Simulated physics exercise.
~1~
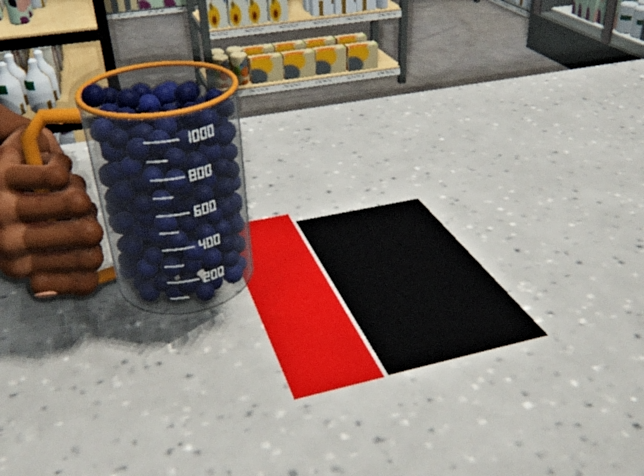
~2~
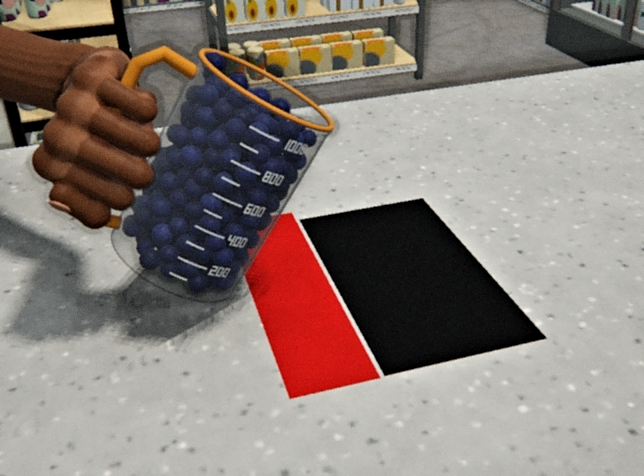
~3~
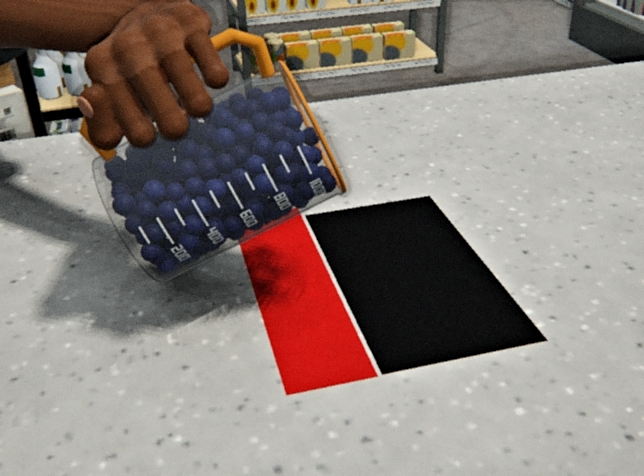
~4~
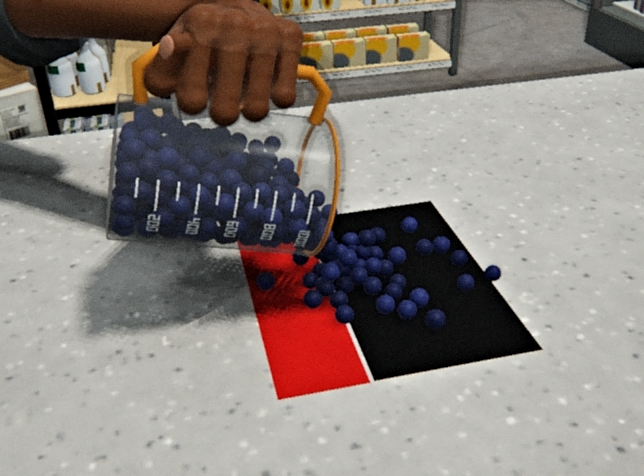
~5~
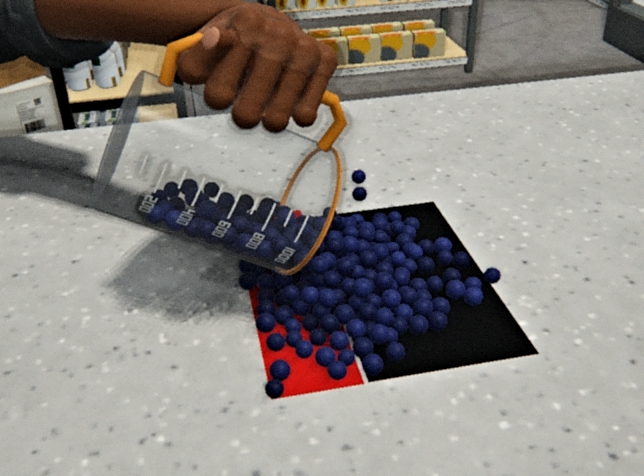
Dark blueberries spilling from a clear jug as a hand tips it, spreading over red and black mats, some still inside.
